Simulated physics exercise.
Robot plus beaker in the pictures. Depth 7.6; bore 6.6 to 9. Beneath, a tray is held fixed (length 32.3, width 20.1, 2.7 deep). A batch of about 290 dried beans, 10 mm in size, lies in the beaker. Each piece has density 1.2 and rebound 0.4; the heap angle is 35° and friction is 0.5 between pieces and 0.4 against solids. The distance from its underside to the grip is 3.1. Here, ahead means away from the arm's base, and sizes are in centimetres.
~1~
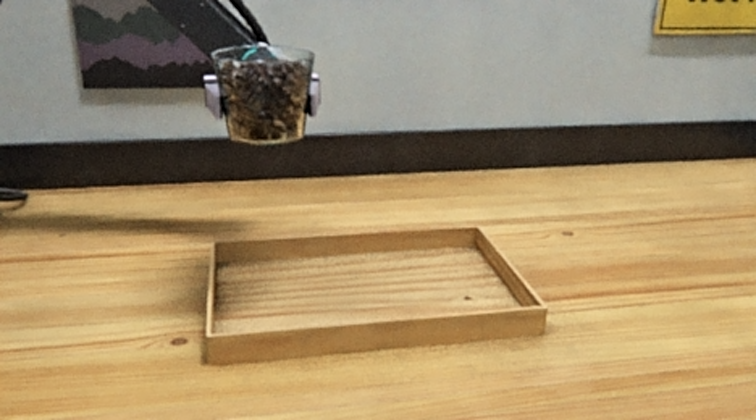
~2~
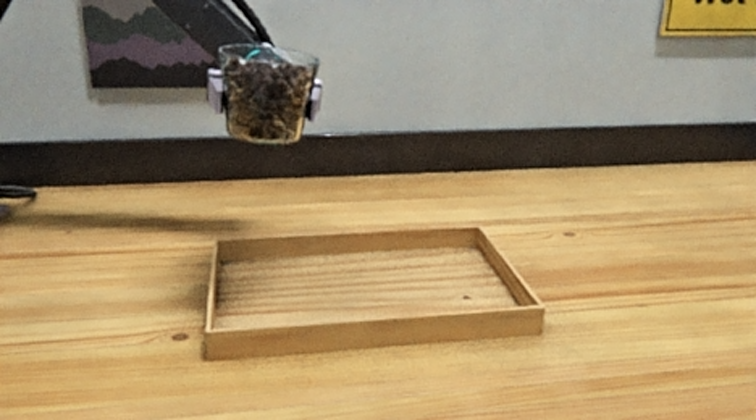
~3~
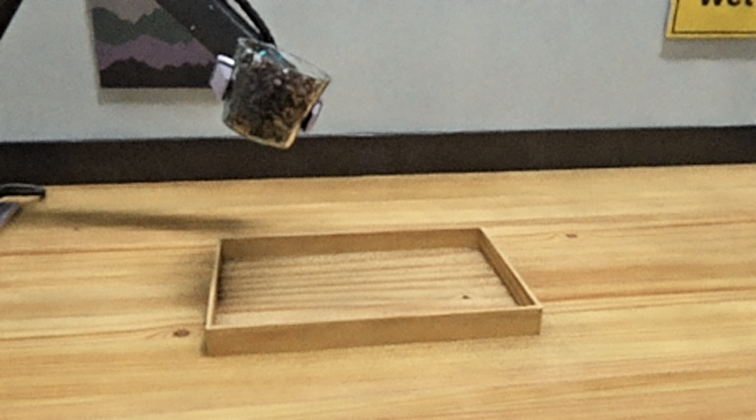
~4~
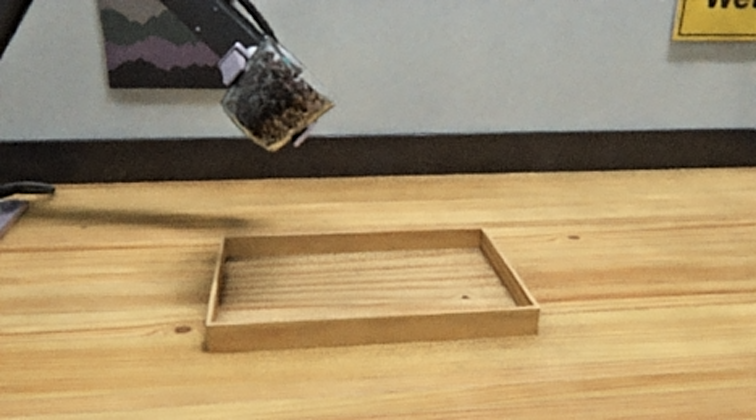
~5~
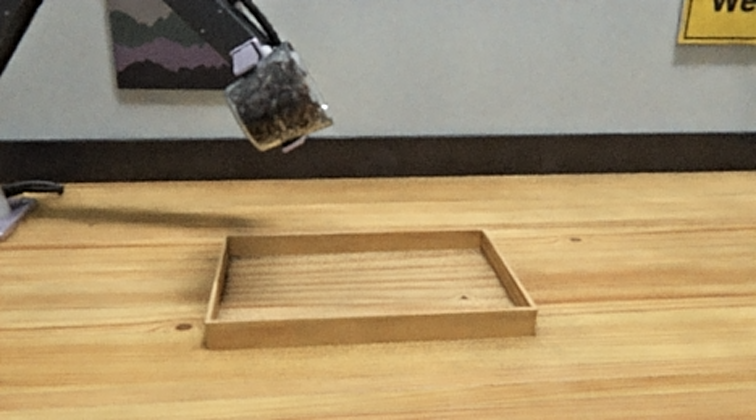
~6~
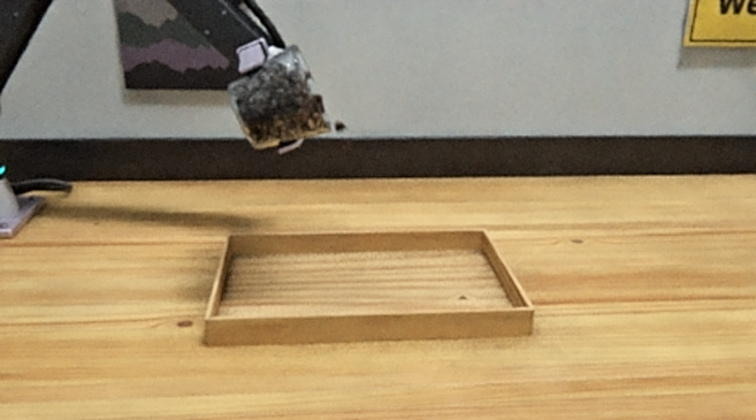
At first, a robot arm holds a clear beaker of dark dried beans upright above an empty, shallow wooden tray on a table. The arm then tilts the beaker steadily to the right, away from its base, until it is well past halfway over and a dark bit shows just outside the rim.
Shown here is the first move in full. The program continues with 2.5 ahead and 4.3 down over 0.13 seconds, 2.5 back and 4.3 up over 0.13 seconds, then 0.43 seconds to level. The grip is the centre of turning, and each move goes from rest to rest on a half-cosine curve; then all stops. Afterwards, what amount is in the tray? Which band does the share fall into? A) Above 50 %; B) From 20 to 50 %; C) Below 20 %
Below 20 % (C).
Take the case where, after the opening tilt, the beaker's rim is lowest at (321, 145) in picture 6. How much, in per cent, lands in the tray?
That comes to some 45 percent.
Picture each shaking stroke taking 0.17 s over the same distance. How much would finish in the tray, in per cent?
It would come to roughly 5 %.
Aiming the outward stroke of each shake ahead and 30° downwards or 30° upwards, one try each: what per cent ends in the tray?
Near 25 and 65 percent respectively.
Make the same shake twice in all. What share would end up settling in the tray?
That would give close to 15 percent.
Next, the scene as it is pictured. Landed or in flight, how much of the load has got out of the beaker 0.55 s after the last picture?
I'd say some 10 percent by then.
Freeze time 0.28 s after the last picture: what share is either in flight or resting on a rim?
About 5 %.
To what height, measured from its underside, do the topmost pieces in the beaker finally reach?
Around 8.0 cm up.
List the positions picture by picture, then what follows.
The first picture shows the beaker middle at (265, 97), level; upper third of the load around (264, 80), from x 225 to 305, top at y 65; 289 in the beaker.
The second picture shows the beaker middle at (267, 97), tilted 6° forward; upper third of the load around (267, 79), from x 230 to 310, top at y 65.
The third picture shows the beaker middle at (270, 98), tilted 23° forward; upper third of the load around (266, 81), from x 230 to 315, top at y 60.
The fourth picture shows the beaker middle at (274, 100), tilted 44° forward; upper third of the load around (270, 82), from x 230 to 320, top at y 55.
The fifth picture shows the beaker middle at (276, 102), tilted 61° forward; upper third of the load around (274, 85), from x 235 to 315, top at y 65.
The sixth picture shows the beaker middle at (277, 103), tilted 67° forward; upper third of the load around (274, 89), from x 240 to 345, top at y 70; 288 in the beaker, 1 in flight or on a rim.
Then, 0.28 s on, tilted 67° forward, highest piece 24 above the table; 270 in the beaker, 4 in the tray, 15 in flight or on a rim.
Then, 0.55 s on, tilted 16° forward, highest piece 26 above the table; 262 in the beaker, 26 in the tray, 1 in flight or on a rim.
Then, 0.89 s on, level, highest piece 27 above the table; 262 in the beaker, 27 in the tray.
Then, 1.94 s on, level, highest piece 27 above the table; 262 in the beaker, 27 in the tray.
In the end, 262 in the beaker, 27 in the tray. That is 9 % in the tray.
